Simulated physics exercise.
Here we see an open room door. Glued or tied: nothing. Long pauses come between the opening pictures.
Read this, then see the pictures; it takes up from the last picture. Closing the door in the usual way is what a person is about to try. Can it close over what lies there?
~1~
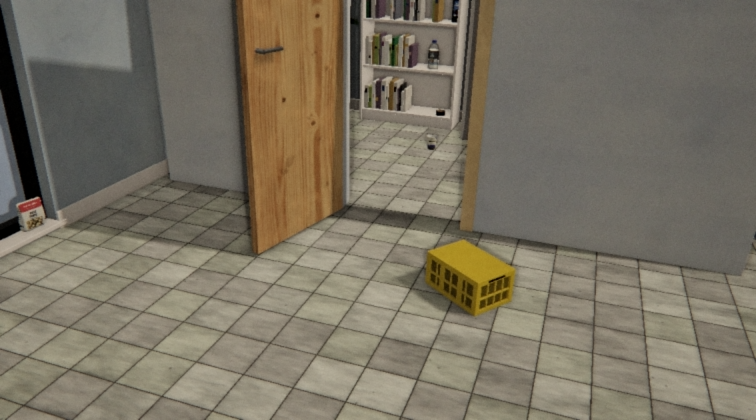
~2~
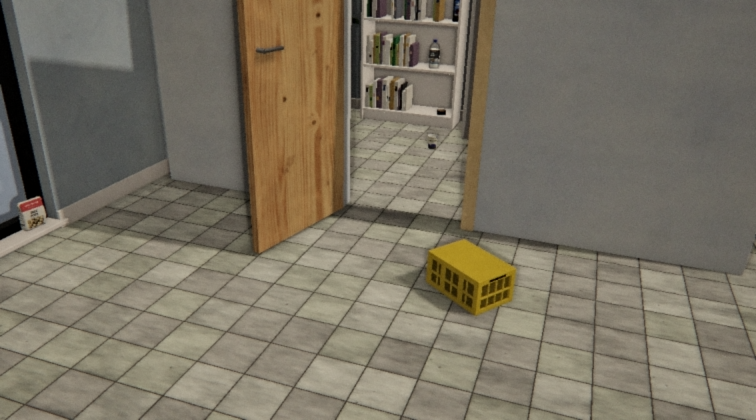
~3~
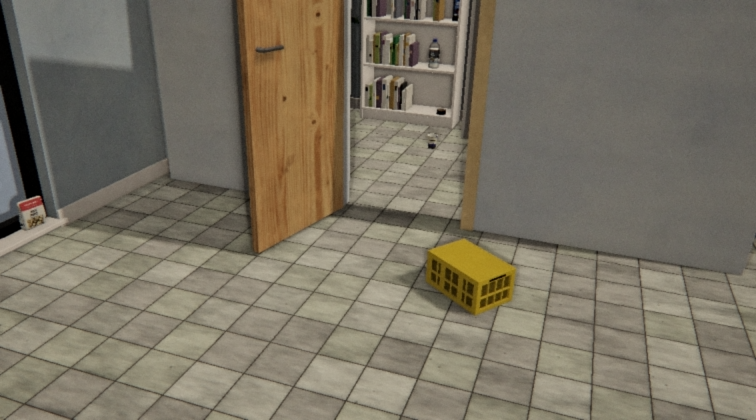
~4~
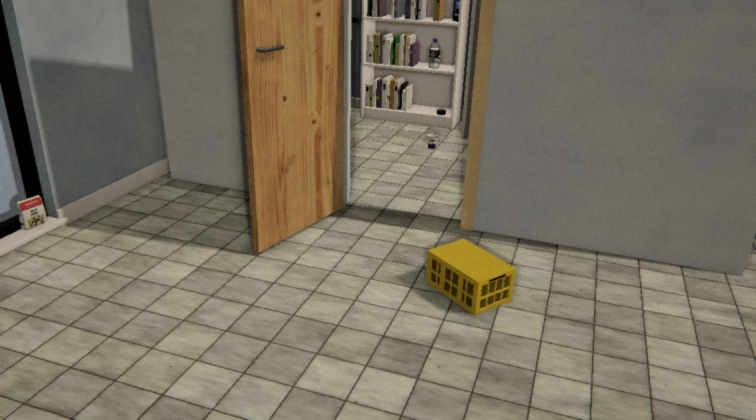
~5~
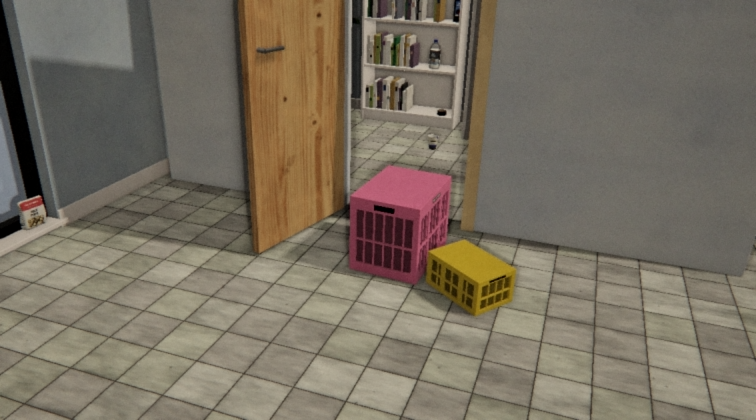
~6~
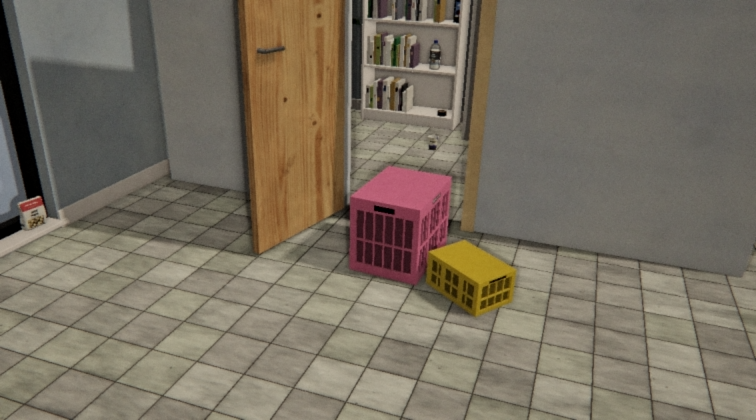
When it's pushed, the door catches on something on the way.
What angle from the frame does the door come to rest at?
Near 65° open.
Then, 0.40 s after the last picture, door at 95°.
Then, 0.70 s after the last picture, door at 78°.
Then, 0.90 s after the last picture, door at 66°.
At rest, door at 64°; both in place. Seen from the same camera at the end, pink chest near (405, 222).
